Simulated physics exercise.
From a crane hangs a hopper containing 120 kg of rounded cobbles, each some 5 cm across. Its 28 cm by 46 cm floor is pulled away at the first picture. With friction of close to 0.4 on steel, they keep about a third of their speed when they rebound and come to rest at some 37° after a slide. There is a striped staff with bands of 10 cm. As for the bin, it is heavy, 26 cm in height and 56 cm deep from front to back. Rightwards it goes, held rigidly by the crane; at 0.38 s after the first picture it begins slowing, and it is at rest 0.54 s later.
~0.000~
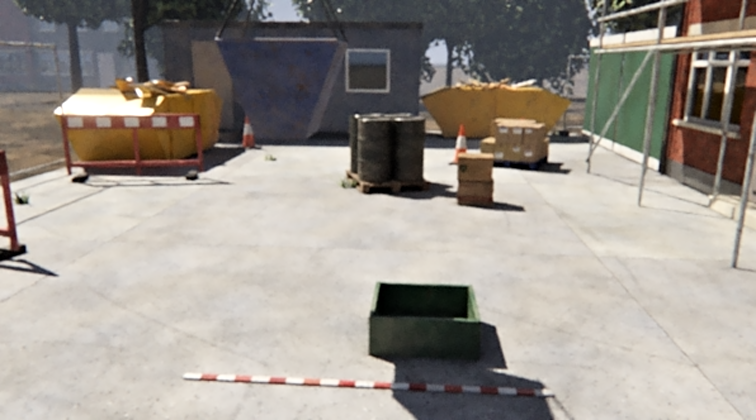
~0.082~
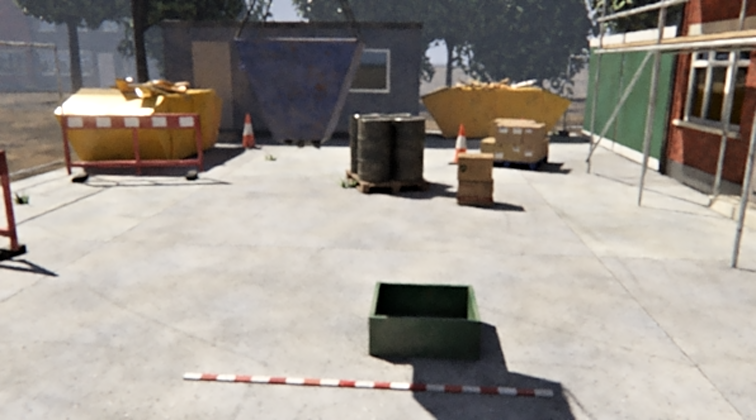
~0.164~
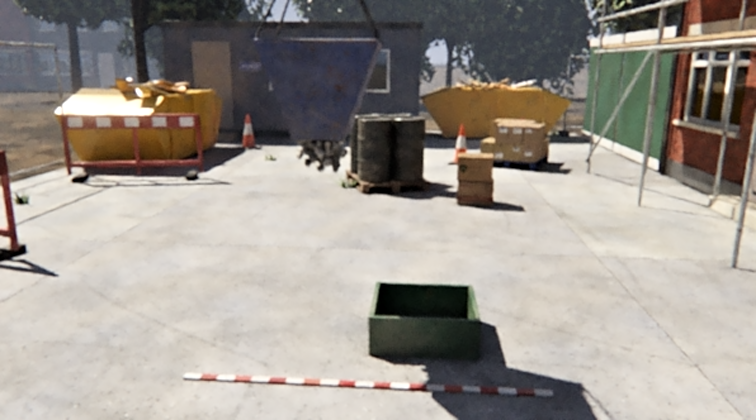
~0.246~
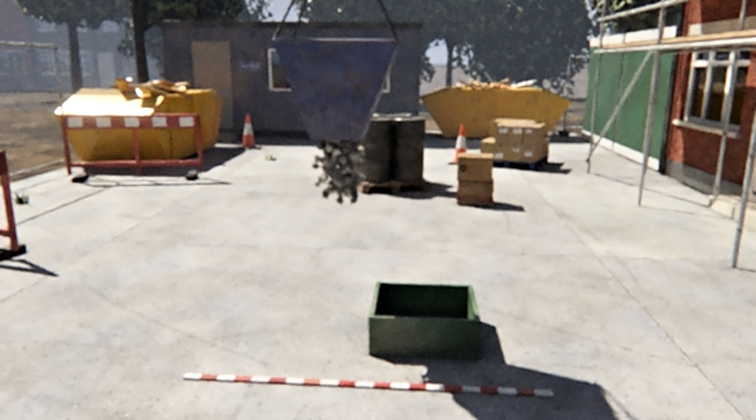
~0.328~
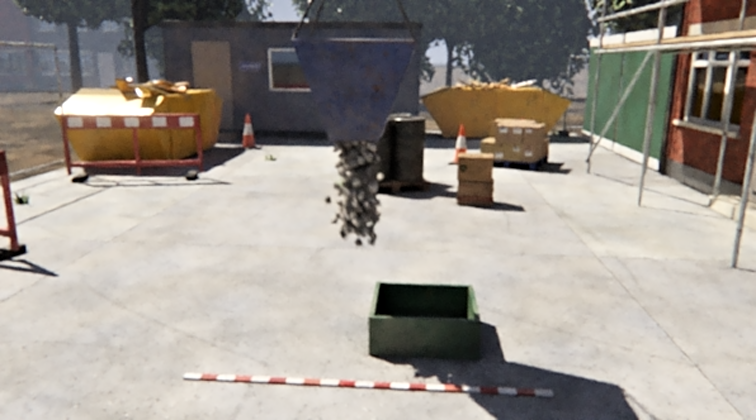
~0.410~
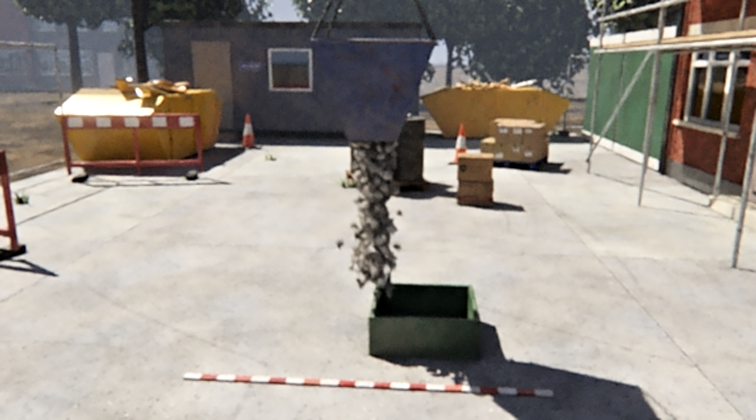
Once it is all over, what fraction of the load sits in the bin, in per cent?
I would say 86 percent.
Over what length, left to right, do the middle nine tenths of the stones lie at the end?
80 cm.
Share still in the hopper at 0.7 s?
I'd say some 5 per cent is still inside.
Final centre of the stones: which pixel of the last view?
I'd point to close to (435, 317) in the last picture.
After 0.7 s, 5 % in the hopper, 3 % falling or lying left of the bin, 91 % falling or lying in the bin, 1 % falling or lying beside or right of the bin; the stones farthest right are at (468, 327).
After 1.1 s, 0 % in the hopper, 3 % falling or lying left of the bin, 88 % falling or lying in the bin, 9 % falling or lying beside or right of the bin; the stones farthest right are at (530, 323).
After 1.7 s, 0 % in the hopper, 3 % falling or lying left of the bin, 86 % falling or lying in the bin, 11 % falling or lying beside or right of the bin; the stones farthest right are at (607, 344).
After 2.6 s, 0 % in the hopper, 3 % falling or lying left of the bin, 86 % falling or lying in the bin, 11 % falling or lying beside or right of the bin; the stones farthest right are at (616, 345).
After 4.5 s, 0 % in the hopper, 3 % left of the bin, 86 % in the bin, 11 % beside or right of the bin; the stones farthest right are at (616, 345).
